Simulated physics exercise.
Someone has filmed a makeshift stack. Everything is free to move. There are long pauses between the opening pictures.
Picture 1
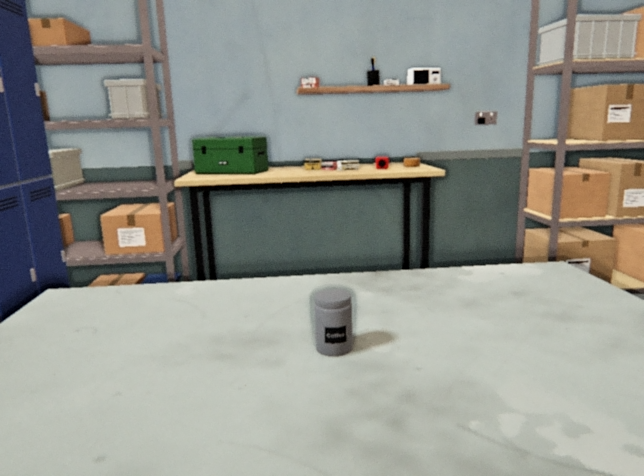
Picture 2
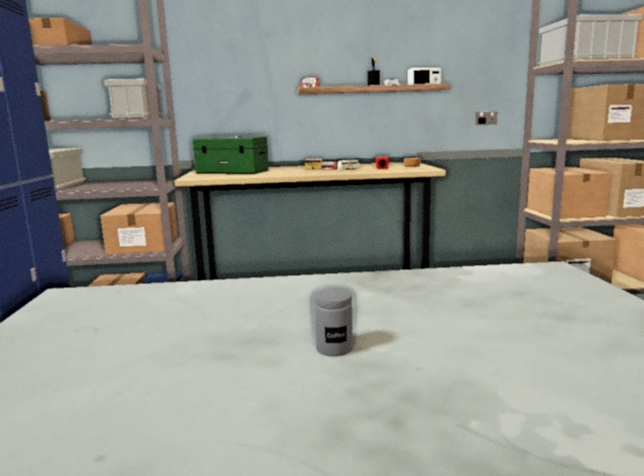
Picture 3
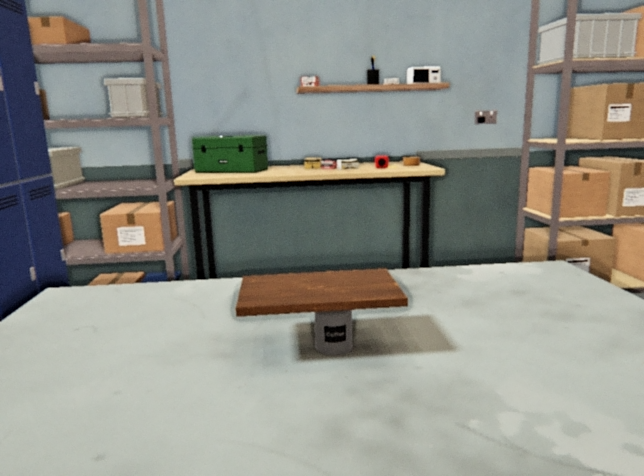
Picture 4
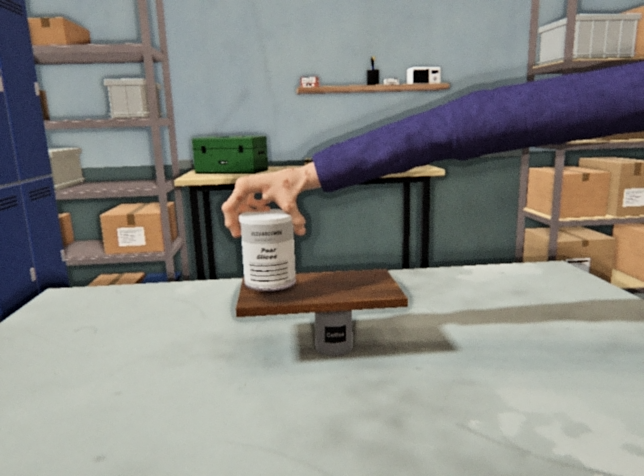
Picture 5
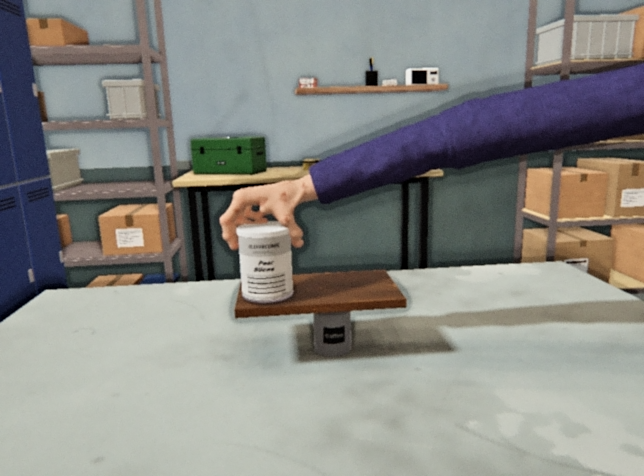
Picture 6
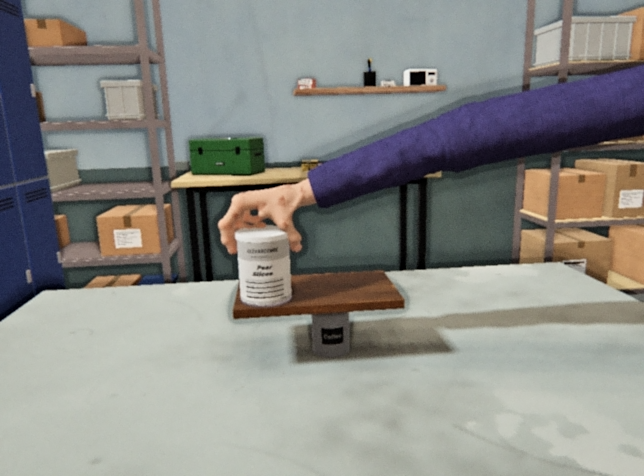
In a storeroom, a brown board appears atop a small grey canister, then a purple-sleeved arm lowers a white tin onto its left end.
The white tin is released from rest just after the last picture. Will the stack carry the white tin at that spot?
The stack comes apart.
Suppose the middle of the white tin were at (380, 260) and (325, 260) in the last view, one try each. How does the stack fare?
First, it gives way; second, it holds.
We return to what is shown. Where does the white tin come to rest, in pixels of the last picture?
Around (176, 366).
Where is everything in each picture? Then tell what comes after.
In the first picture, the last thing is not in view yet.
In the second picture, the last thing is not in view yet.
In the third picture, the last thing is not in view yet; brown board (319, 290).
In the fourth picture, on its way; white tin (269, 249); brown board (319, 290).
In the fifth picture, on its way; white tin (266, 261); brown board (318, 291).
In the sixth picture, in place under the hand; white tin (264, 265); brown board (316, 292).
Then, 0.30 s after the last picture, white tin now fallen; brown board tipped 53° from how it was.
Then, 0.40 s after the last picture, brown board tipped 45° from how it was.
Then, 1.20 s after the last picture, brown board now fallen.
At rest, fallen, brown board and white tin; grey jar in place. Seen from the same camera at the end, white tin near (176, 367). The stack gives way.
